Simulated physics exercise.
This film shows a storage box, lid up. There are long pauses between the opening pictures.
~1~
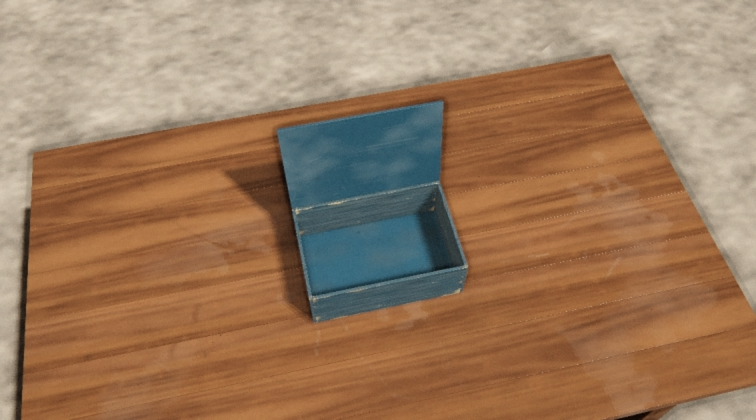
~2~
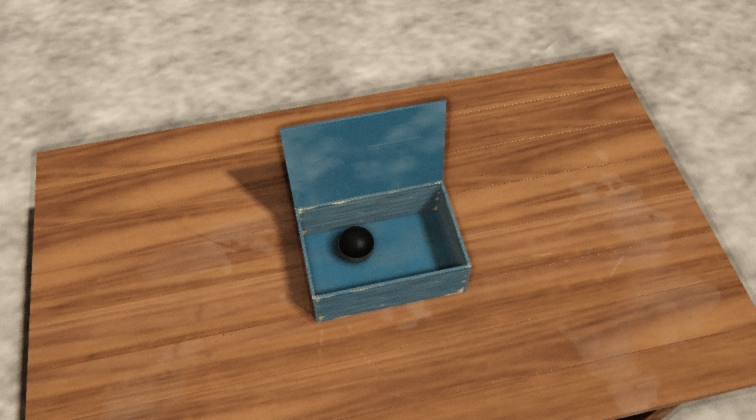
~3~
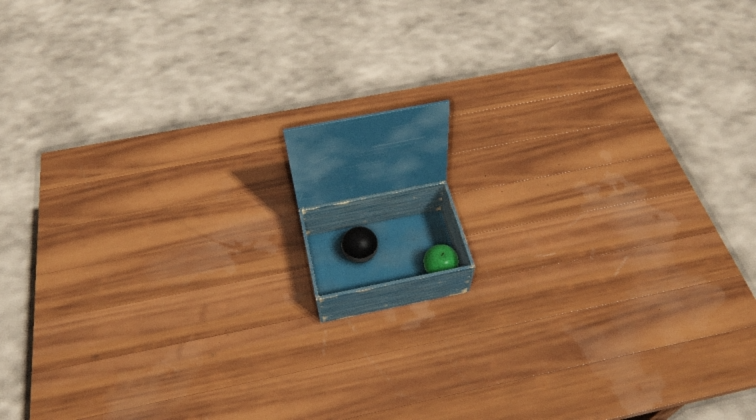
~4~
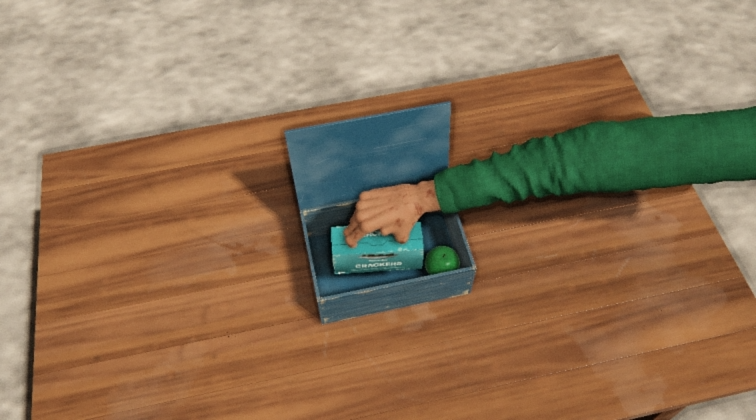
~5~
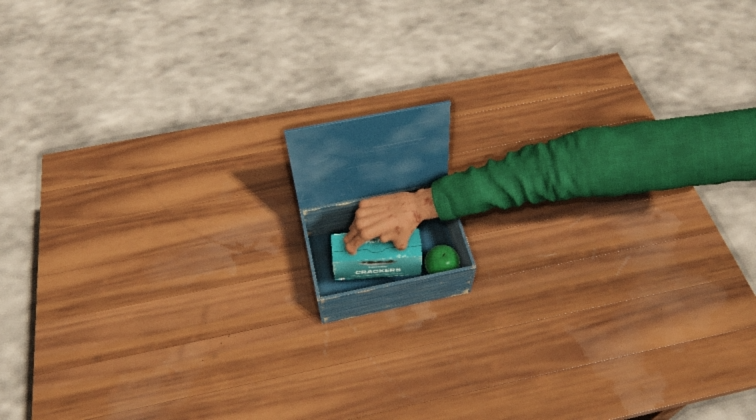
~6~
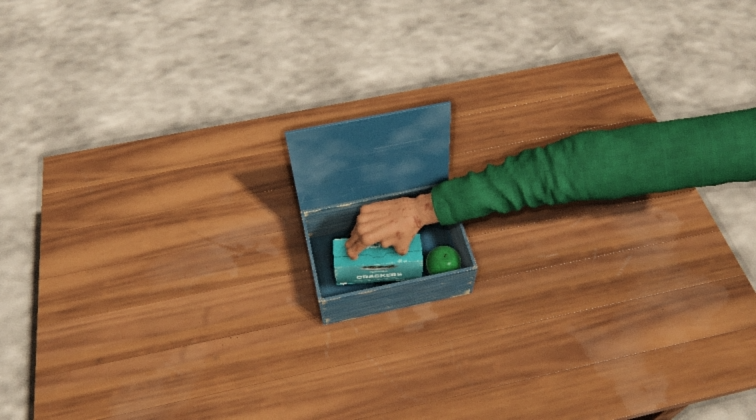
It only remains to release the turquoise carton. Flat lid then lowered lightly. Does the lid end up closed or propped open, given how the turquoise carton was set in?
Seems the lid won't be blocked.
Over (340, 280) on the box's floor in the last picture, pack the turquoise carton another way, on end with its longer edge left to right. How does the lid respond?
Result: Lid not shut.
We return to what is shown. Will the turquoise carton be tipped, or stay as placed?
Once everything settles, the turquoise carton keeps its original angle.
Then, 1.30 s on from there, lid 79° above the rim; turquoise carton shifted a little near (378, 278).
Then, 1.80 s on from there, lid 38° above the rim; turquoise carton shifted a little near (378, 278).
In the end, lid shut; moved from the start, turquoise carton; the other 2 unmoved. At the end, from the last picture's camera, turquoise carton near (378, 278).
